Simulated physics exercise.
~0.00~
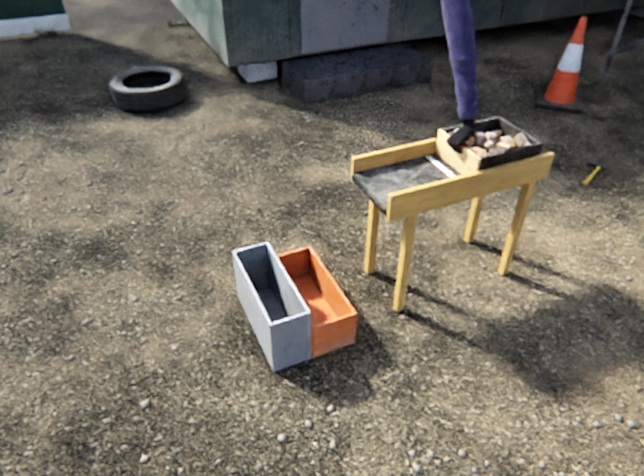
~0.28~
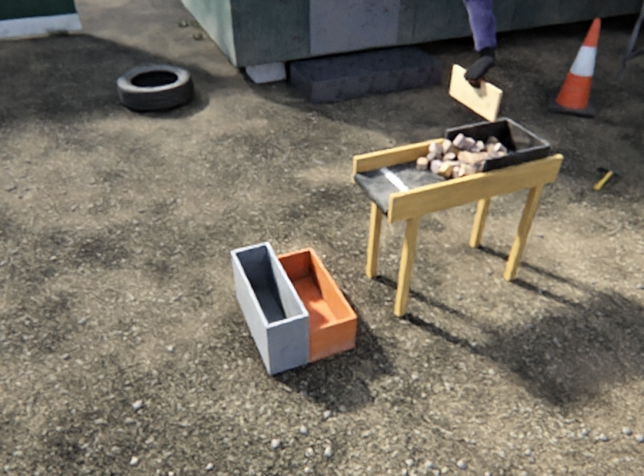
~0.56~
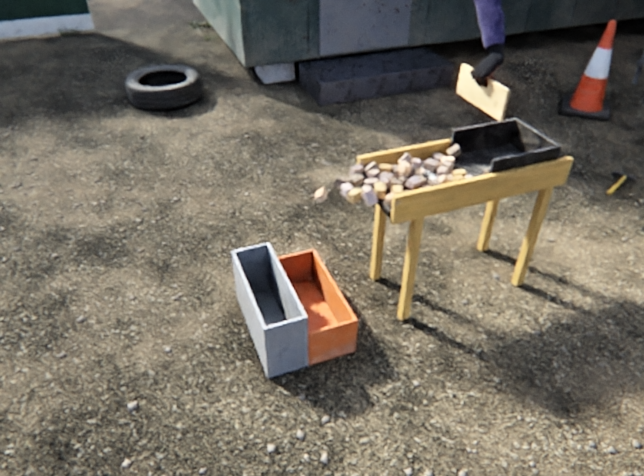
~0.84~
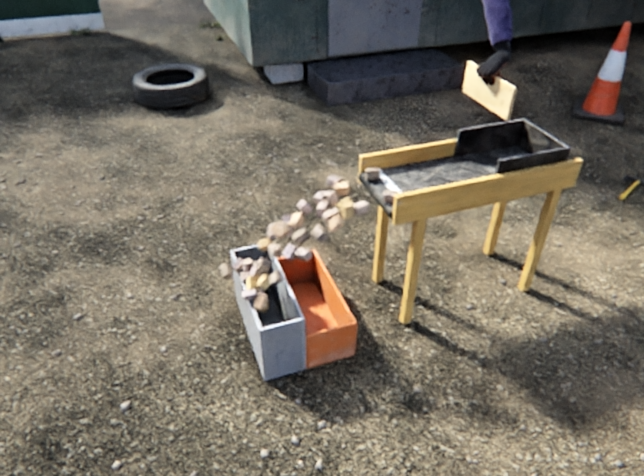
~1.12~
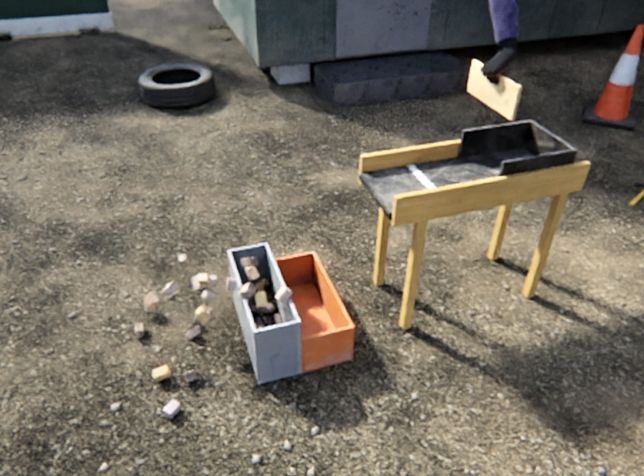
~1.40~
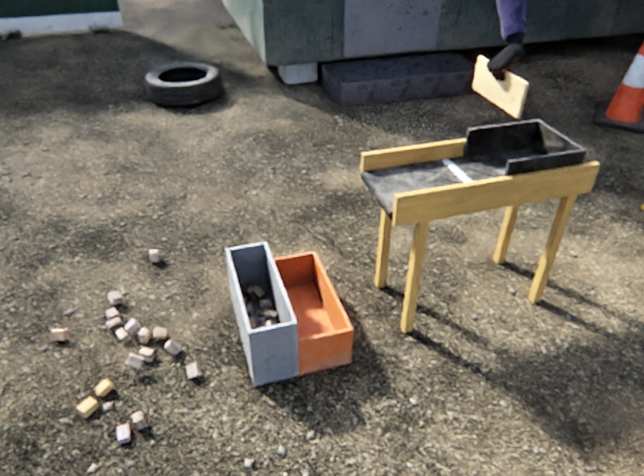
A gloved hand lifted a wooden gate from a black pen on a raised belt, and a heap of small blocks slid left and flew off the end, most dropping into the grey bin while the rest scattered on the ground beyond it.
